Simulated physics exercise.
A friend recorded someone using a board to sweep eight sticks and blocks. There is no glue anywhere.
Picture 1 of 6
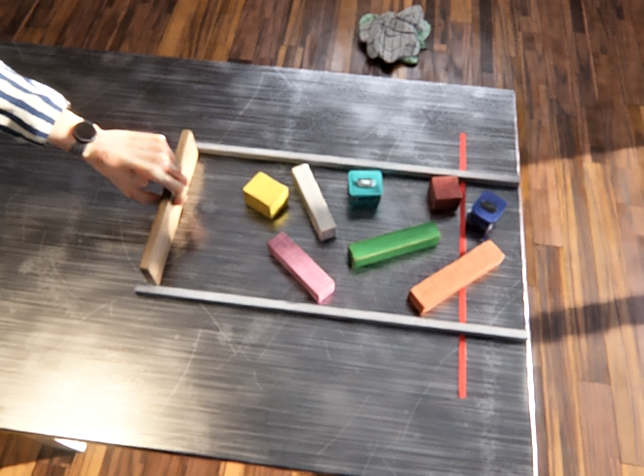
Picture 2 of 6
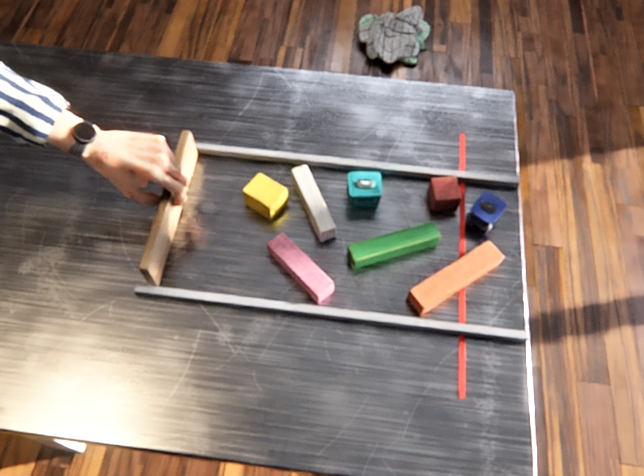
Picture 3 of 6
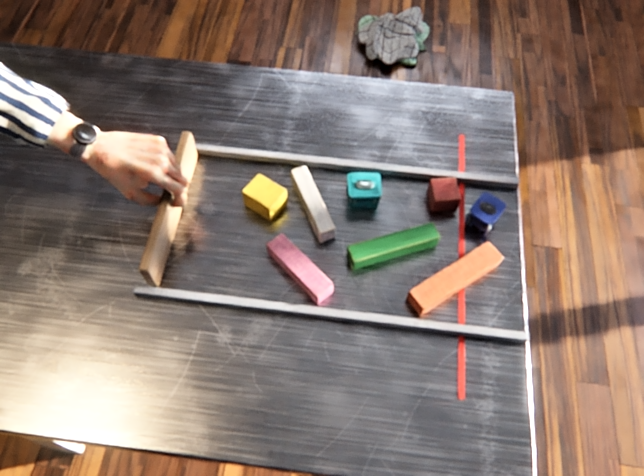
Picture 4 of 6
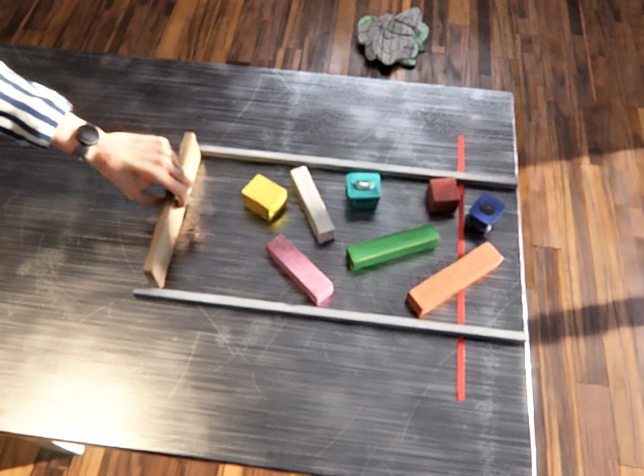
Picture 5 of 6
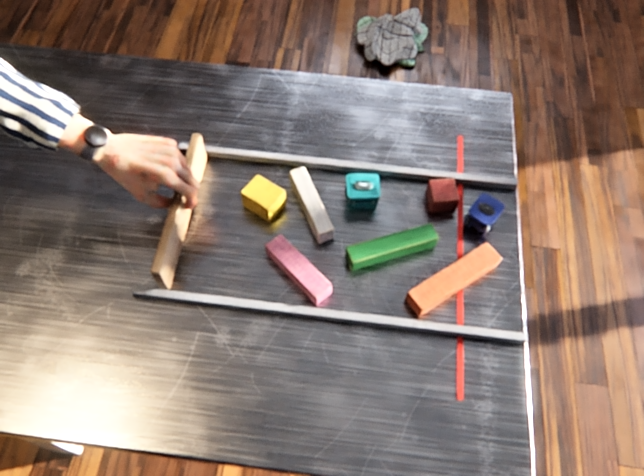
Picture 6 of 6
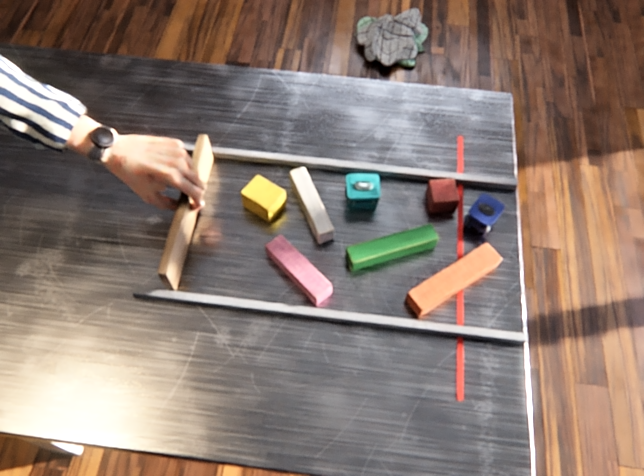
The footage shows a hand holding a wooden board upright at the left of colourful blocks and sticks between two rails on a dark table, then moving it slightly right while the pieces stay still, untouched.
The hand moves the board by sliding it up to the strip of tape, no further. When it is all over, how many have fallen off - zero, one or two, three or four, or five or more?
The pieces lost over the edge are three or else four.
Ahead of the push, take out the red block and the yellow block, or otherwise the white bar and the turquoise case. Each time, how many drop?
Fallen: 1 in the first try, 0 in the other.
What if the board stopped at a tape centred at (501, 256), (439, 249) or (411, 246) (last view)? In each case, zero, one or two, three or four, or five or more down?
So, tape by tape, it's five or more, then one or two, then none at all.
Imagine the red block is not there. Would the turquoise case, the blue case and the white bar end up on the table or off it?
Turquoise case down, blue case down, white bar still up.
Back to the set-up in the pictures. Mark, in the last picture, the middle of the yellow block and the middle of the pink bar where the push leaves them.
Around (480, 216) and around (472, 290).
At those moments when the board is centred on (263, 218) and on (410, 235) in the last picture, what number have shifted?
By the first moment it's 2, by the second it's 8.
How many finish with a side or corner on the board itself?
2 in contact.
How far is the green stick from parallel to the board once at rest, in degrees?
About 40°.
A little later, none off yet; blue case at rest near (484, 215); orange bar at rest near (454, 279); red block at rest near (442, 196).
Next, none off yet; blue case shifted a little near (497, 221); orange bar at rest near (454, 279); red block shifted about its own width near (477, 198).
When it is over, the number that fall off is three or four; down, turquoise case, red block and blue case.
